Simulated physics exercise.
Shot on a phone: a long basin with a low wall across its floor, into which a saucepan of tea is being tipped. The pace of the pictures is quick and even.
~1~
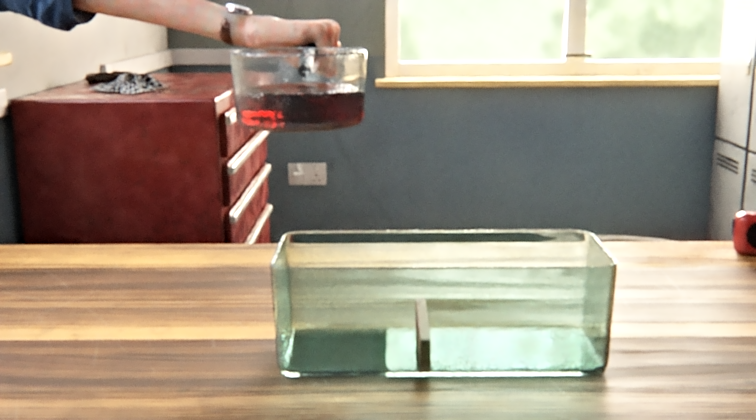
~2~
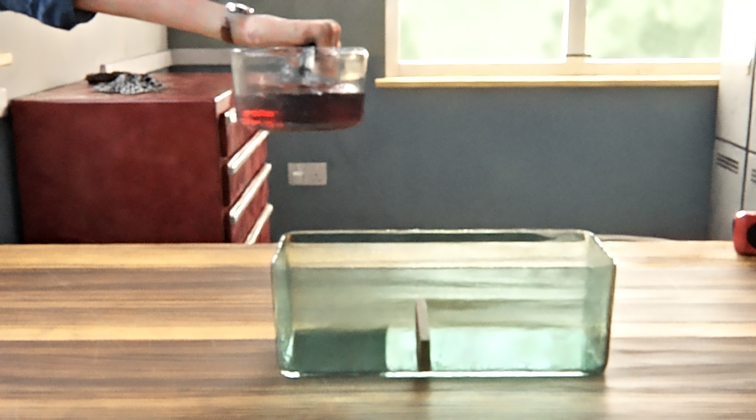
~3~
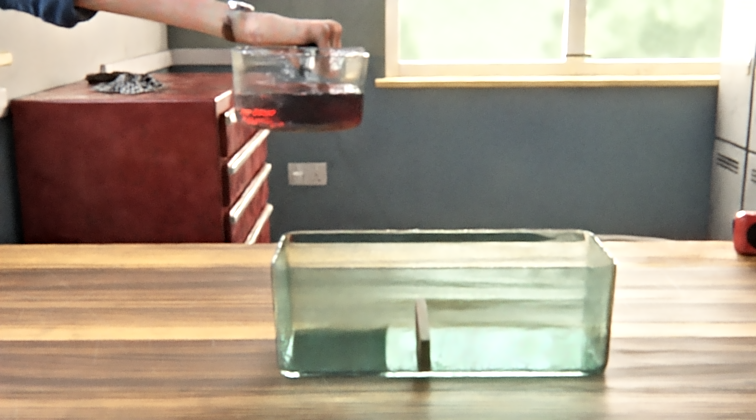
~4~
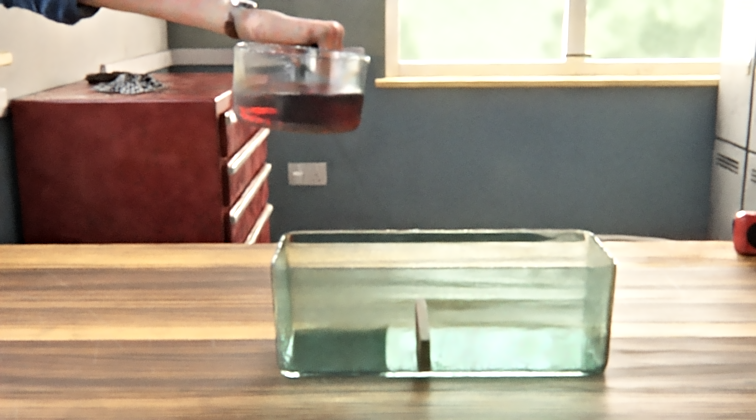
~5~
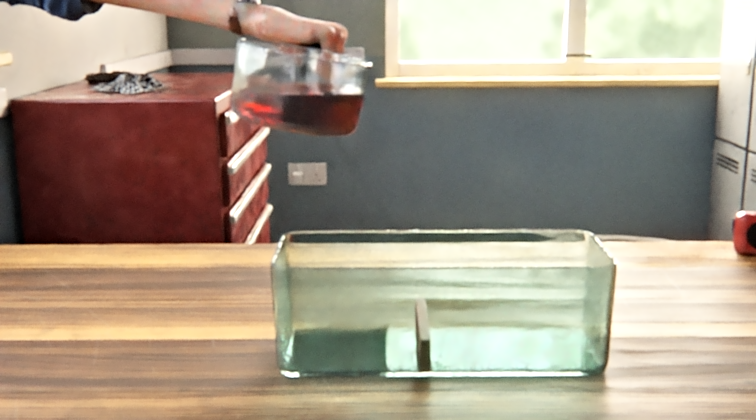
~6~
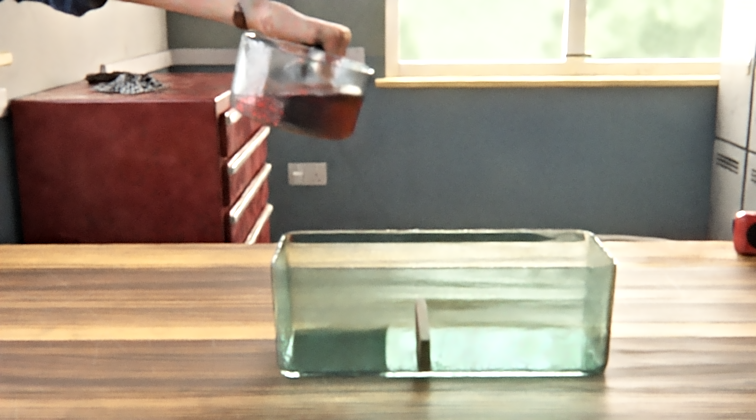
In a room with a wooden table and a red chest of drawers, a hand holds a clear pan of dark reddish liquid above and left of an empty glass basin with a low wall across its floor. The hand holds it nearly level, then gradually tilts it, its right side dipping lower.
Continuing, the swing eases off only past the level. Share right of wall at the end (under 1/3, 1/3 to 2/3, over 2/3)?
1/3 to 2/3.
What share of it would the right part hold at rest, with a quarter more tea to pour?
I'd reckon close to 60 %.
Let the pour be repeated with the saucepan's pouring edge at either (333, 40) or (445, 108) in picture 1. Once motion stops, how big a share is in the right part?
It would come to near 5 per cent, and then near 95 per cent.
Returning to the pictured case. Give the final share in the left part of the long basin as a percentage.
Close to 45 percent.
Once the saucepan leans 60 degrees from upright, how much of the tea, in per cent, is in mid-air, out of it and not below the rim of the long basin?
Roughly 20 %.
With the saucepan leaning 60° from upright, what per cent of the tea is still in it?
Roughly 80 percent remains at that point.
A moment on, the saucepan is tipped part way and 78 per cent is still to pour, 1 is left of the wall and 0 right of it.
Next, the saucepan is tipped on its side and 27 per cent is still to pour, 13 is left of the wall and 40 right of it.
Then the saucepan is tipped on its side and 5 per cent is still to pour, 38 is left of the wall and 51 right of it.
Later the saucepan is tipped on its side and 1 per cent is still to pour, 45 is left of the wall and 53 right of it.
At rest 46 per cent lies left of the wall, 53 right of it and 1 outside.
